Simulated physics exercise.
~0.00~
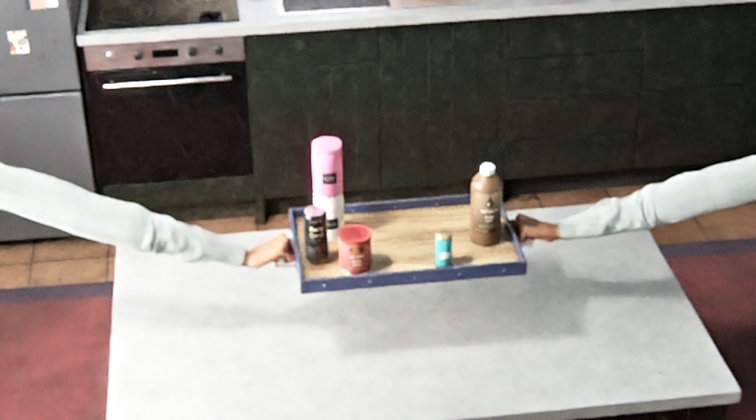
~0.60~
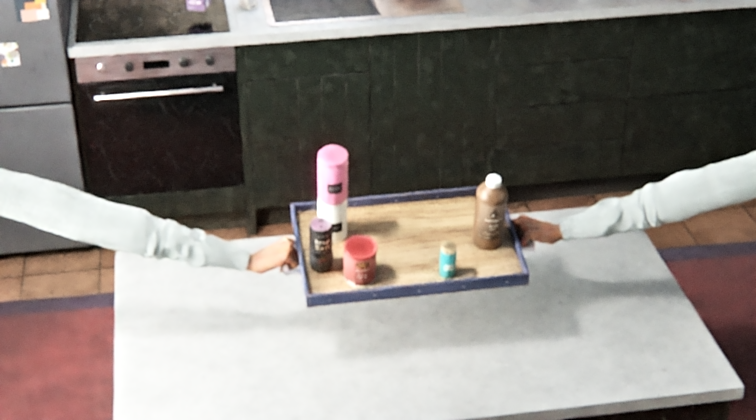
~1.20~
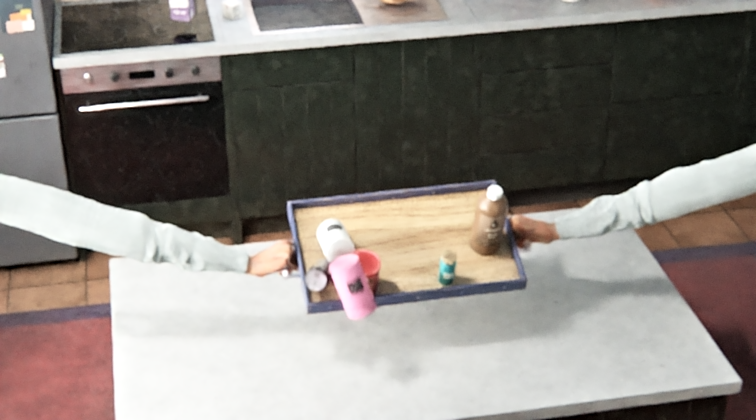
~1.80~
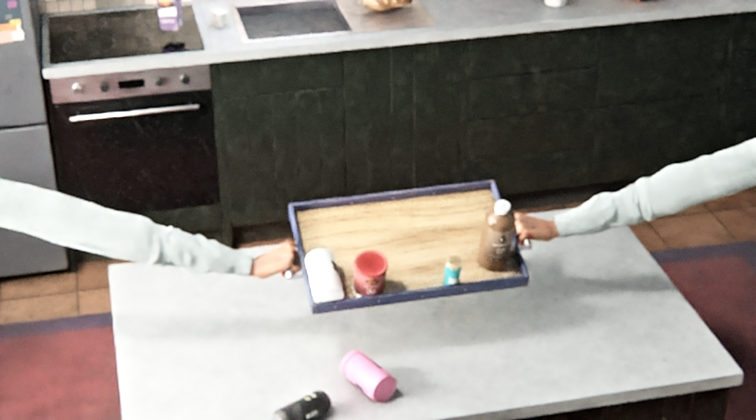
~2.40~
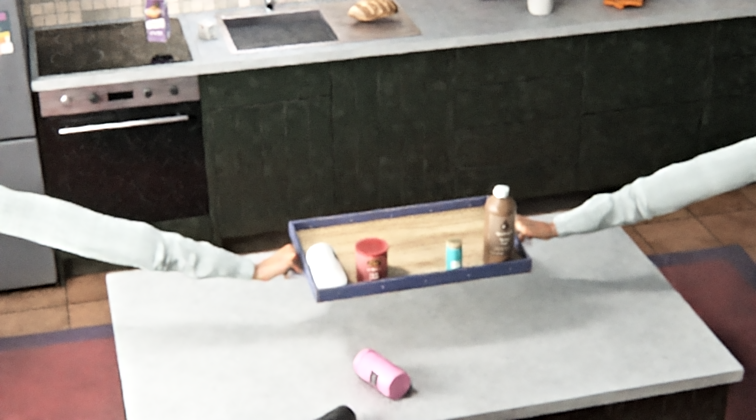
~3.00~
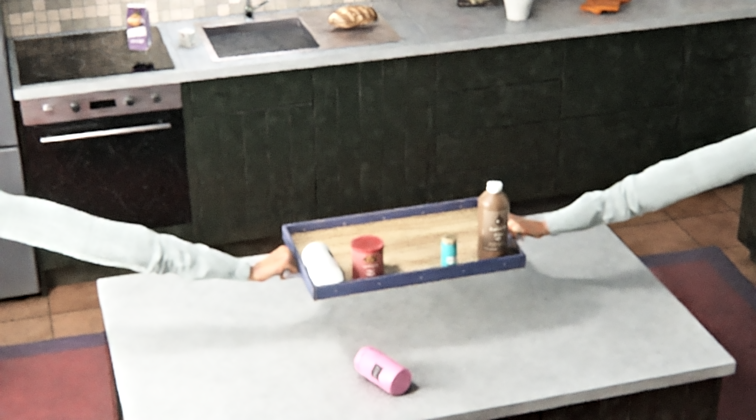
To begin with, two hands hold a blue-rimmed wooden tray above a pale counter, with a pink jar stacked on a white one beside a black can, a red tin, a turquoise shaker and a brown bottle. The tray tips its near edge downward, and the items start to lean. The pink jar topples forward over the rim, while the white jar falls onto its side. The pink jar and black can land on the counter, and the can rolls out of view as the tray levels. Finally, the white jar lies on the tray, while the bottle, tin and shaker stand upright.
